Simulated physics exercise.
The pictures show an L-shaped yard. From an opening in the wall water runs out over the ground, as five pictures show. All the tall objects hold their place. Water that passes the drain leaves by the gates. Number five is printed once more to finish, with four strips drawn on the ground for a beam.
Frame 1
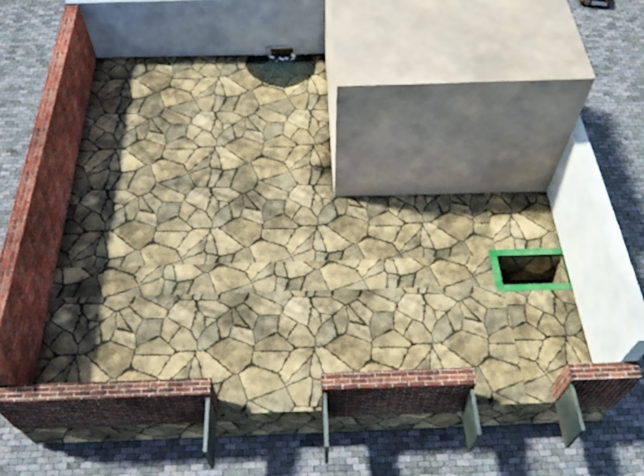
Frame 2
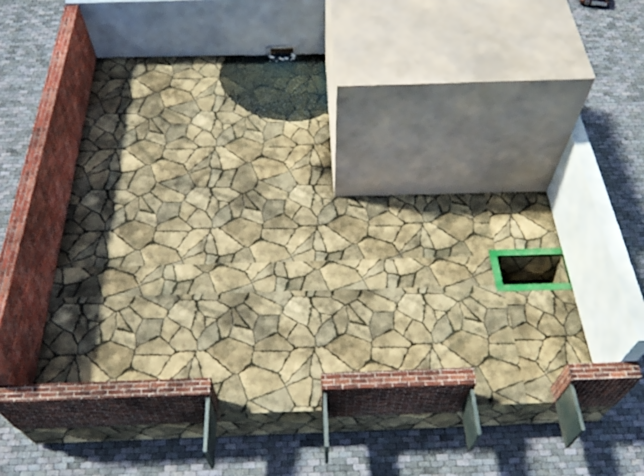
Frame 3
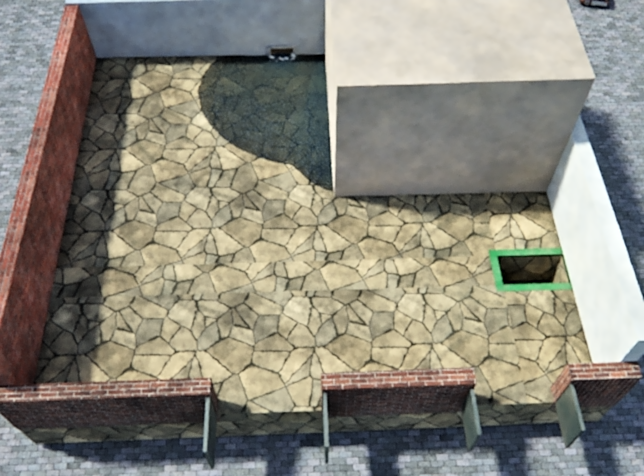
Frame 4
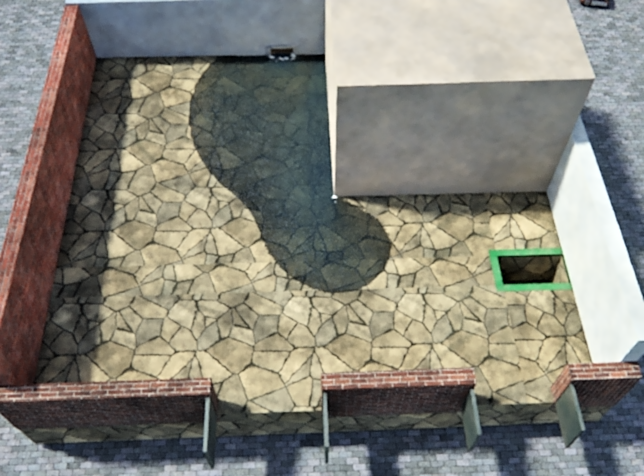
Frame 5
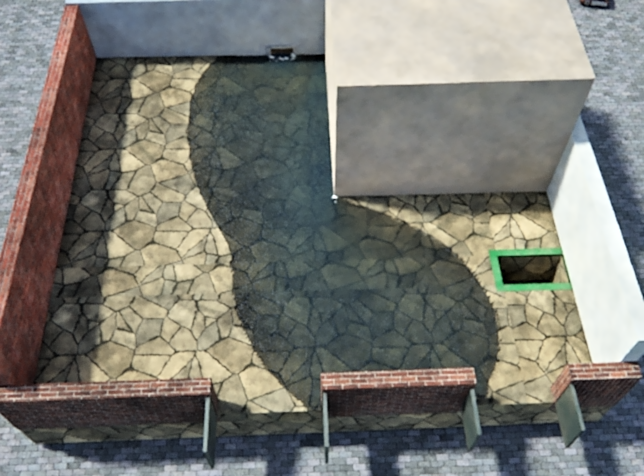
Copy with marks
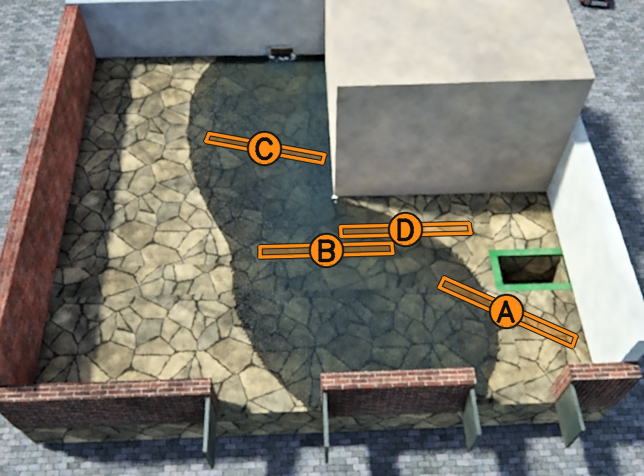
At first, a small dark patch of water lies by the outlet in the back wall of a stone-paved yard. It widens beside the pale block, then rounds the block's corner and spreads toward the front brick wall and rightward, while the green-framed drain stays dry.
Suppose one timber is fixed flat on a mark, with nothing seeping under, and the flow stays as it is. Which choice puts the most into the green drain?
Use position B.
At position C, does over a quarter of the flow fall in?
No, it does not.
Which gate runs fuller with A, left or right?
The right gate.
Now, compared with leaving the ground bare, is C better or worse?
It is worse.
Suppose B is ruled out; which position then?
D it is.
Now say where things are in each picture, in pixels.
In the first frame, outfall at (282, 50); green drain at (533, 269); open gate at (507, 389); open gate at (270, 397); 2 % of the ground under water, visible out to (311, 74); green drain still dry.
In the second frame, 7 % of the ground under water, visible out to (294, 117); green drain still dry.
In the third frame, 13 % of the ground under water, visible out to (312, 174); green drain still dry.
In the fourth frame, 24 % of the ground under water, visible out to (335, 286); green drain still dry.
In the fifth frame, 42 % of the ground under water, visible out to (483, 340); green drain still dry.
In orange, A from (441, 282) to (574, 341); B from (260, 251) to (392, 248); C from (207, 137) to (323, 158); D from (340, 231) to (469, 228).
Choosing A, about 17 % of the stream goes into the green drain, about 83 % out by the gates.
Choosing B, about 59 % of the stream goes into the green drain, about 41 % out by the gates.
Choosing C, about 15 % of the stream goes into the green drain, about 79 % out by the gates.
Choosing D, about 34 % of the stream goes into the green drain, about 66 % out by the gates.
